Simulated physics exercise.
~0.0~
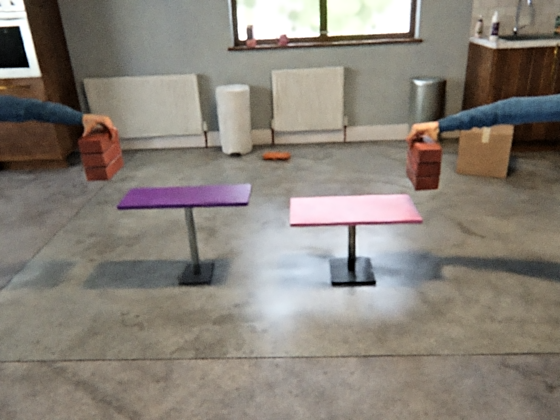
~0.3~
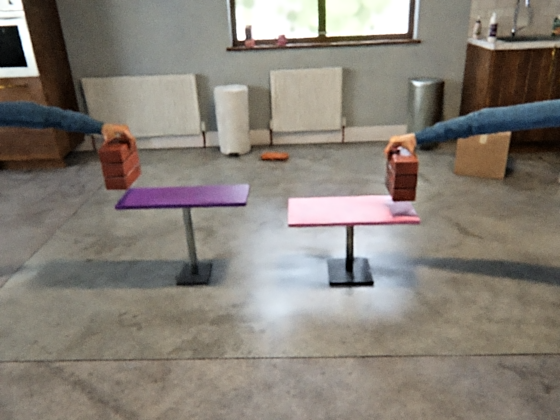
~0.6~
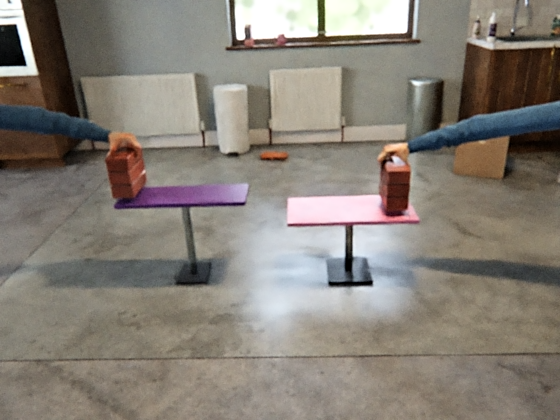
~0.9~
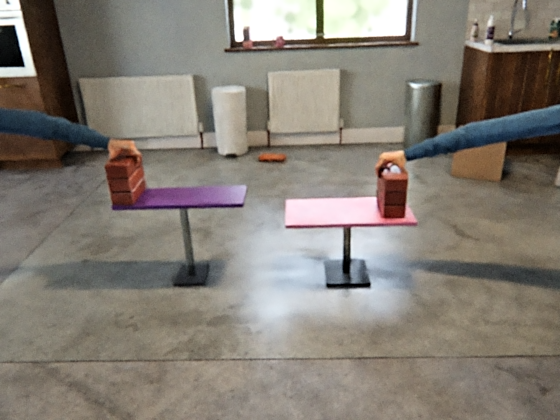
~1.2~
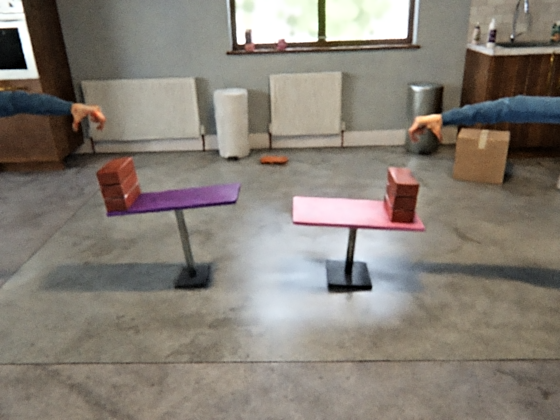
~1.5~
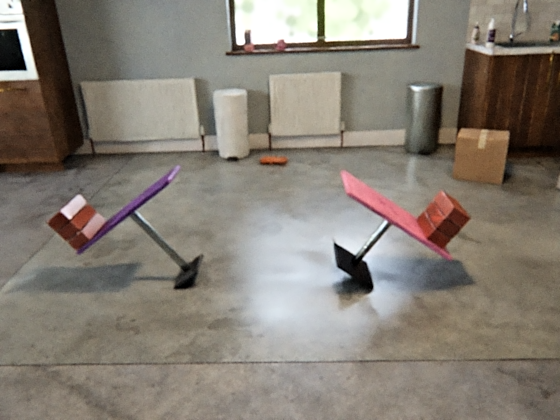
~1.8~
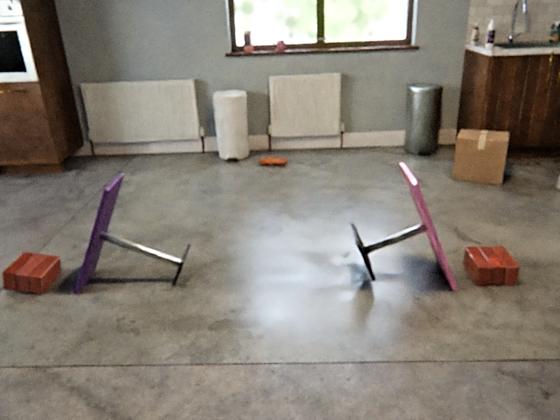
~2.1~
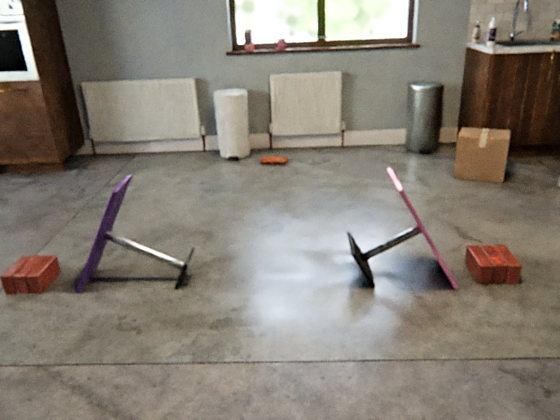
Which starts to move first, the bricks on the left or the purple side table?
The bricks on the left move first, as a hand carries them in and sets them down. The purple side table only tips over later, after the hand has let go.
